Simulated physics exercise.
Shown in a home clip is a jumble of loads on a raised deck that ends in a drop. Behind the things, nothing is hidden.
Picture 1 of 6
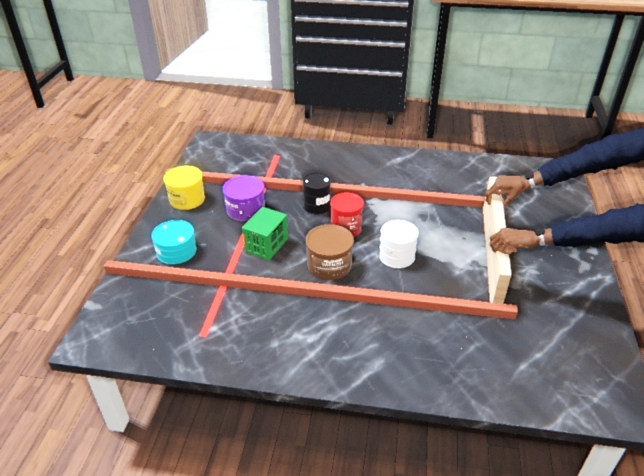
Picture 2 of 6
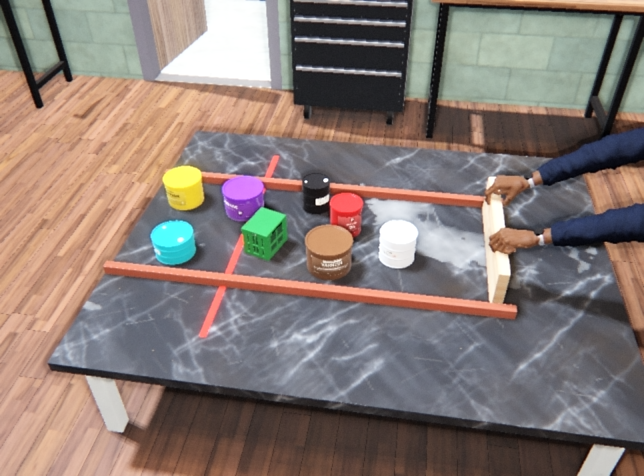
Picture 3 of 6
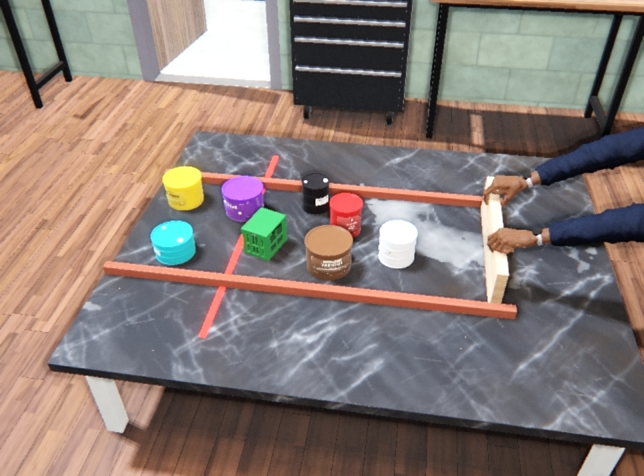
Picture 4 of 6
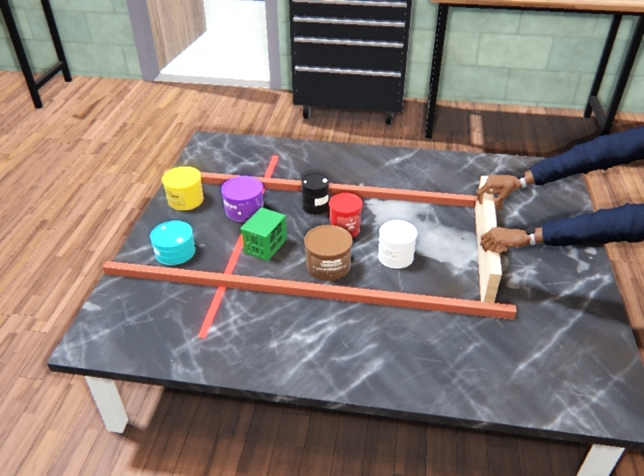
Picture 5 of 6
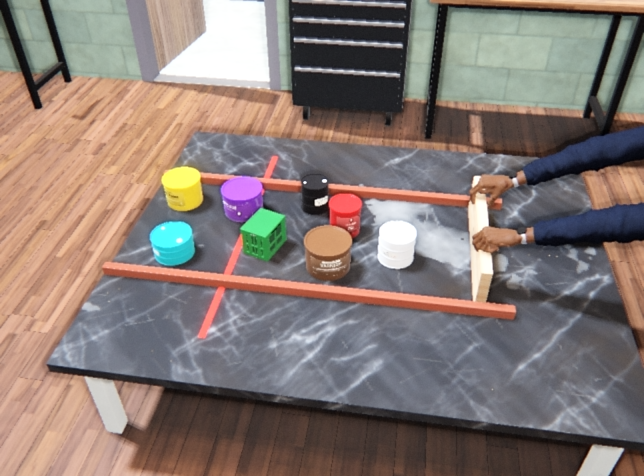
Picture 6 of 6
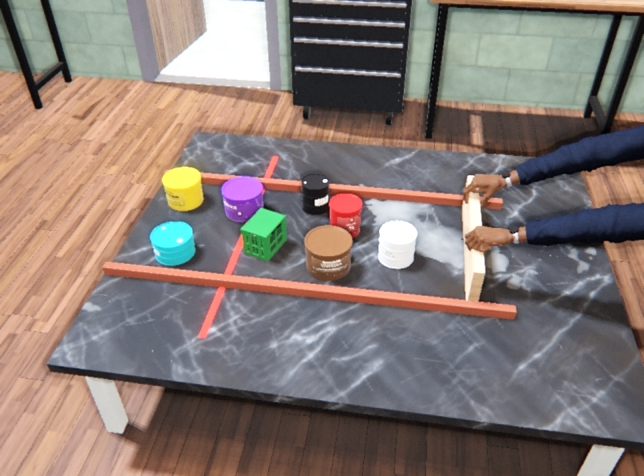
In a workshop with a wood floor and green tiled wall, a dark marbled table is seen from above at an angle. Between two reddish rails sit yellow, purple, turquoise, black, red, brown and white containers and a green crate, with a red strip crossing at left. Two dark-sleeved arms slide a pale plank slightly left; the containers and camera stay practically still.
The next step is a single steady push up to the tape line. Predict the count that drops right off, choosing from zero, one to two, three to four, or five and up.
The count is zero.
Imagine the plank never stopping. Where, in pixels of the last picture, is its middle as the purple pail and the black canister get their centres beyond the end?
The middle is at (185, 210) when it's the purple pail, and at (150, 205) when it's the black canister.
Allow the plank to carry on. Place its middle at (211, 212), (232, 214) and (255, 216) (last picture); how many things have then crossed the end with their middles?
Per position: 1 / 0 / 0.
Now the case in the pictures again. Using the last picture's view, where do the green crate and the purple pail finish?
Looks like one lands around (192, 225), and the other around (209, 195).
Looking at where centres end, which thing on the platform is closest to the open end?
It's the yellow pail that is foremost.
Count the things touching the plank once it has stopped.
It is in contact with 4.
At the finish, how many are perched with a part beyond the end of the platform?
The number overhanging is 0.
A little later, none off yet; yellow pail at rest near (184, 189); turquoise canister at rest near (173, 243); purple pail at rest near (243, 200).
When it is over, the number that fall off is zero.
